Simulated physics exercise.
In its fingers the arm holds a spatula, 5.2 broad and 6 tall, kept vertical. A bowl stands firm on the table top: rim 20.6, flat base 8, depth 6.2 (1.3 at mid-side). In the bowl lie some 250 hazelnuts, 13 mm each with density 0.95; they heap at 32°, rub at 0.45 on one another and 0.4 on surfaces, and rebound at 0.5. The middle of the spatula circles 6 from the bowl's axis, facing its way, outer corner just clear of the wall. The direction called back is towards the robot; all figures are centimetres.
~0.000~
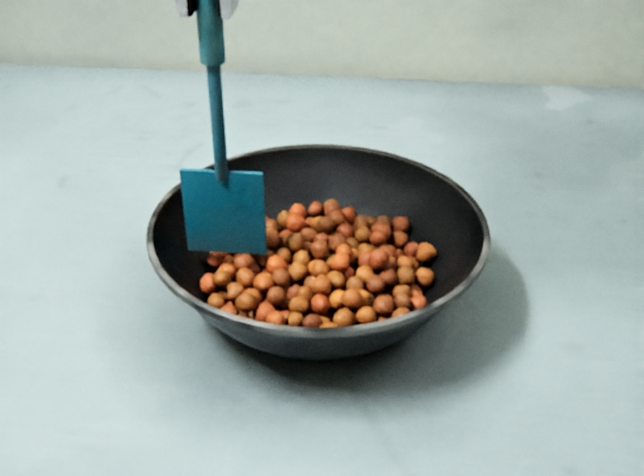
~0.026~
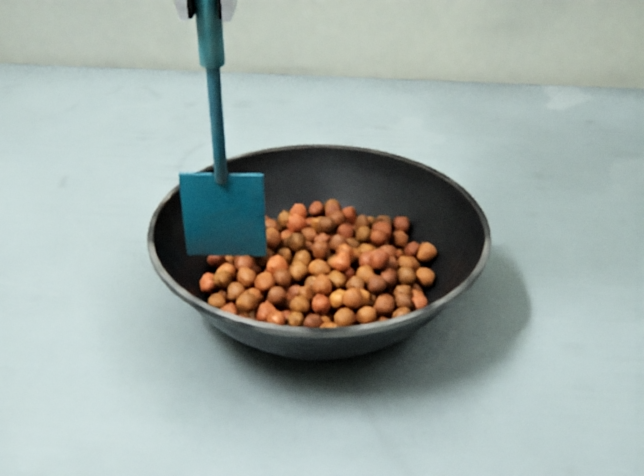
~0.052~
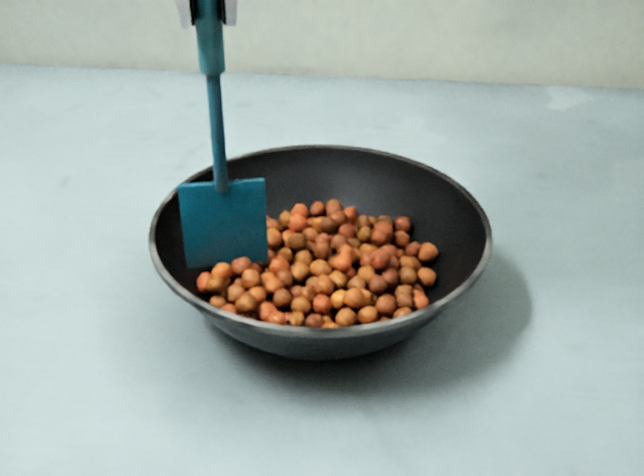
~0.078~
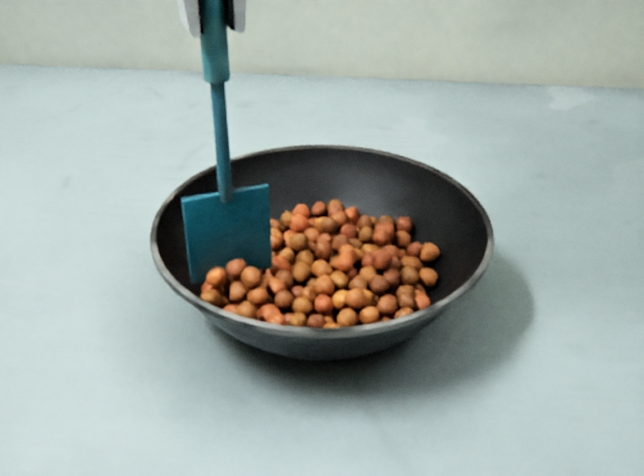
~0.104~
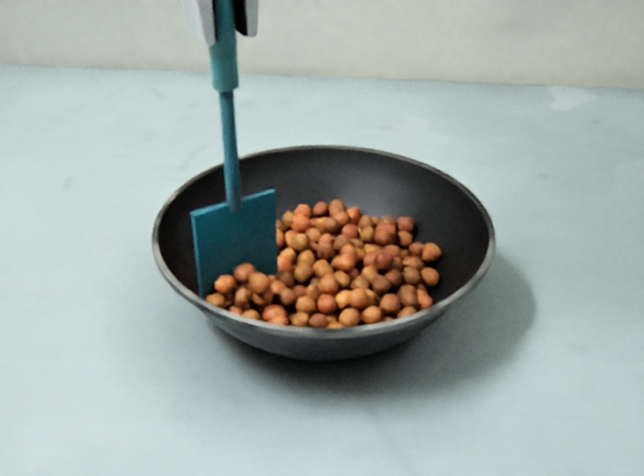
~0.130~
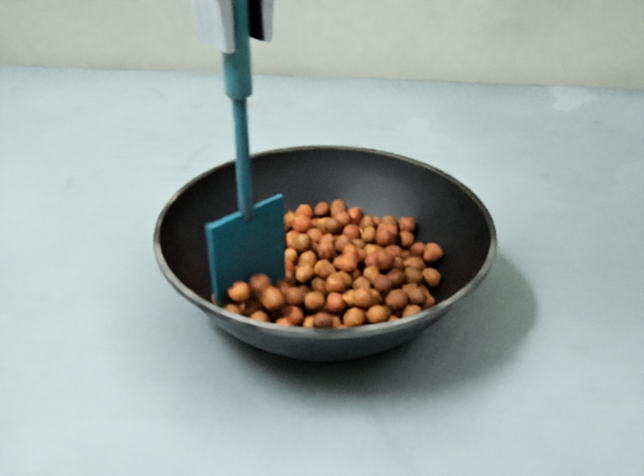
Blue spatula held upright by a robot arm sweeping through the left side of a dark bowl of hazelnuts, gently pushing some.
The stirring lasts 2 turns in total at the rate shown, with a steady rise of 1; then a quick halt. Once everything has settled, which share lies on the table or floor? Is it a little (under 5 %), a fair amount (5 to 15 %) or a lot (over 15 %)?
A little, under 5 %.
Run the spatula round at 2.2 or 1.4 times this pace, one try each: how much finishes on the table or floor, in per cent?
Estimates in order: Near 15 % and near 10 %.
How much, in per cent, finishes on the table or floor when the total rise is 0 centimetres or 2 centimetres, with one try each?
It comes to about 10 per cent and about 0 per cent.
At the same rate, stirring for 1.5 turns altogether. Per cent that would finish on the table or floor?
About 0 per cent.
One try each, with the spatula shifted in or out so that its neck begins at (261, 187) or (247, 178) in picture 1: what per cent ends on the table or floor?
First try about 0 per cent, second try about 5 per cent.
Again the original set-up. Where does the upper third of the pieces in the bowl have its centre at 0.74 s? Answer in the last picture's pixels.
The upper third is centred close to (289, 233).
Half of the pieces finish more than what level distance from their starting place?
Something like 1 centimetres, give or take.
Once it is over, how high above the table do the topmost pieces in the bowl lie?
Measured height: Some 4.5 cm.
By 0.74 s, 313° round, highest piece 8 above the table; 251 in the bowl, 2 on the table or floor, 1 in flight or on the tool.
By 1.36 s, 219° round, highest piece 4 above the table; 248 in the bowl, 6 on the table or floor.
By 1.87 s, 0° round, highest piece 4 above the table; 248 in the bowl, 6 on the table or floor.
By 2.57 s, 0° round, highest piece 4 above the table; 248 in the bowl, 6 on the table or floor.
Final count, 248 in the bowl, 6 on the table or floor. That is 2 % on the table or floor.
